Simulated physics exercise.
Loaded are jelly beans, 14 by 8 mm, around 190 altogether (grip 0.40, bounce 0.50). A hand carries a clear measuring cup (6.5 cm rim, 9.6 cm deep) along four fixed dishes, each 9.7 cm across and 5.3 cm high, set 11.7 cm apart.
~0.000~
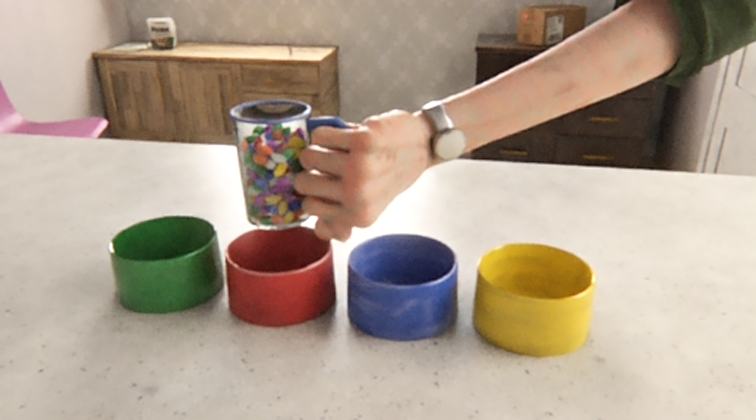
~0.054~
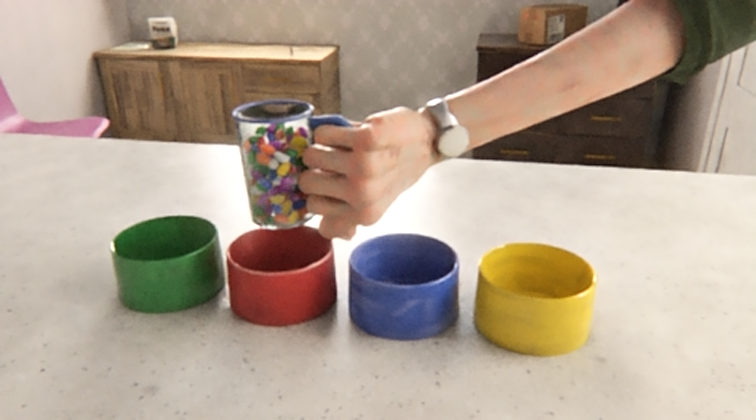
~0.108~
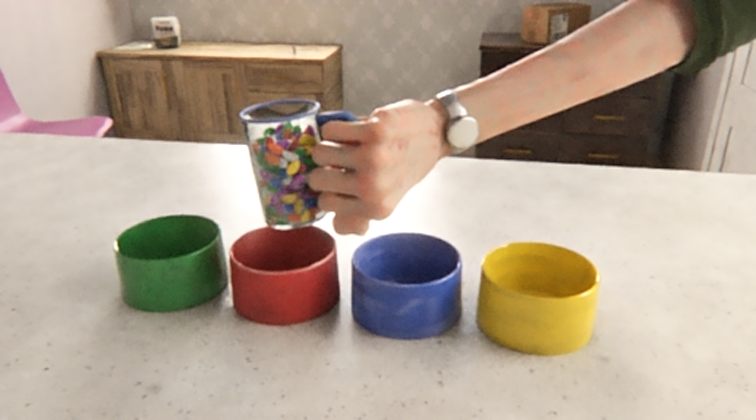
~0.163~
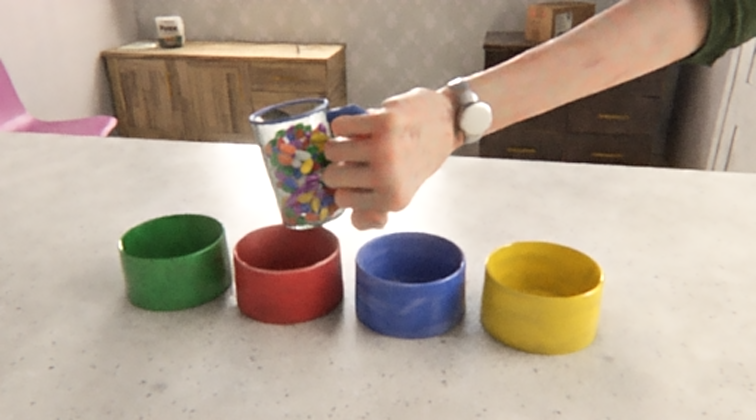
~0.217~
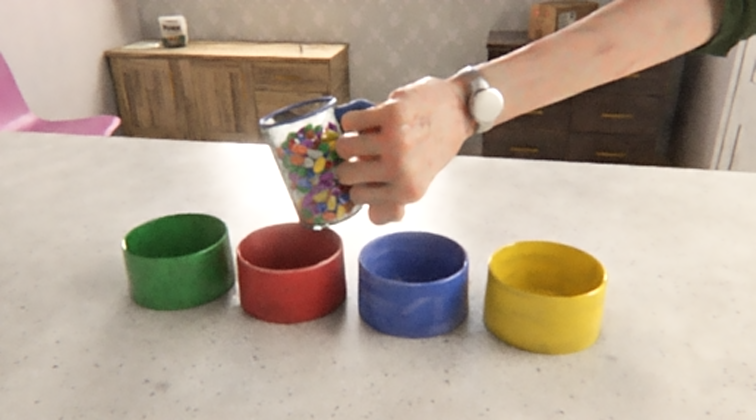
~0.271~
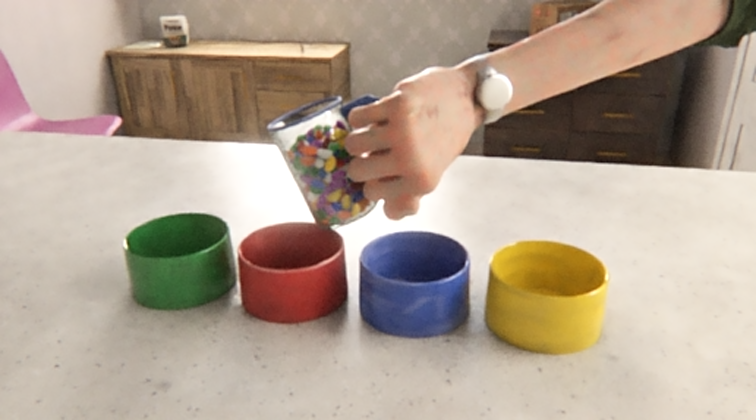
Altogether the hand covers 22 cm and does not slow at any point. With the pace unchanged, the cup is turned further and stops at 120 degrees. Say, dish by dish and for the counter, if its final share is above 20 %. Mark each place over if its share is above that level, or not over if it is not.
Red dish: Not over, blue dish: Over, green dish: Not over, yellow dish: Not over, counter: Over.
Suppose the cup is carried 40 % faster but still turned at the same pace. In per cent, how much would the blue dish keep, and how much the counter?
Shares: Blue 60, counter 40.
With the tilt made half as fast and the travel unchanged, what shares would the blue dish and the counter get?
Shares - blue: 60, counter: 40.
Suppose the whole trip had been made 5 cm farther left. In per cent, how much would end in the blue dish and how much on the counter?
I'd expect blue at 100 and the counter at 0.
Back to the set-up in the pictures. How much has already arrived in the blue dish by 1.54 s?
I'd say around 45 per cent.
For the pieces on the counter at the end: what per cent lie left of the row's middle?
About 0 percent.
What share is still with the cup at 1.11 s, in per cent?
About 95 per cent.
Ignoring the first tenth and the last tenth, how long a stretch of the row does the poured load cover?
The stretch is around 8 cm long.
After 0.77 s, tilt 70 degrees; cup holds 100 %.
Then, at 1.11 s, tilt 103 degrees; cup holds 95 %, blue 5 %.
After 1.54 s, tilt 120 degrees; cup holds 20 %, blue 45 %.
By 2.7 s all is still; red 0 %, blue 60 %, green 0 %, yellow 0 %, counter 40 %.
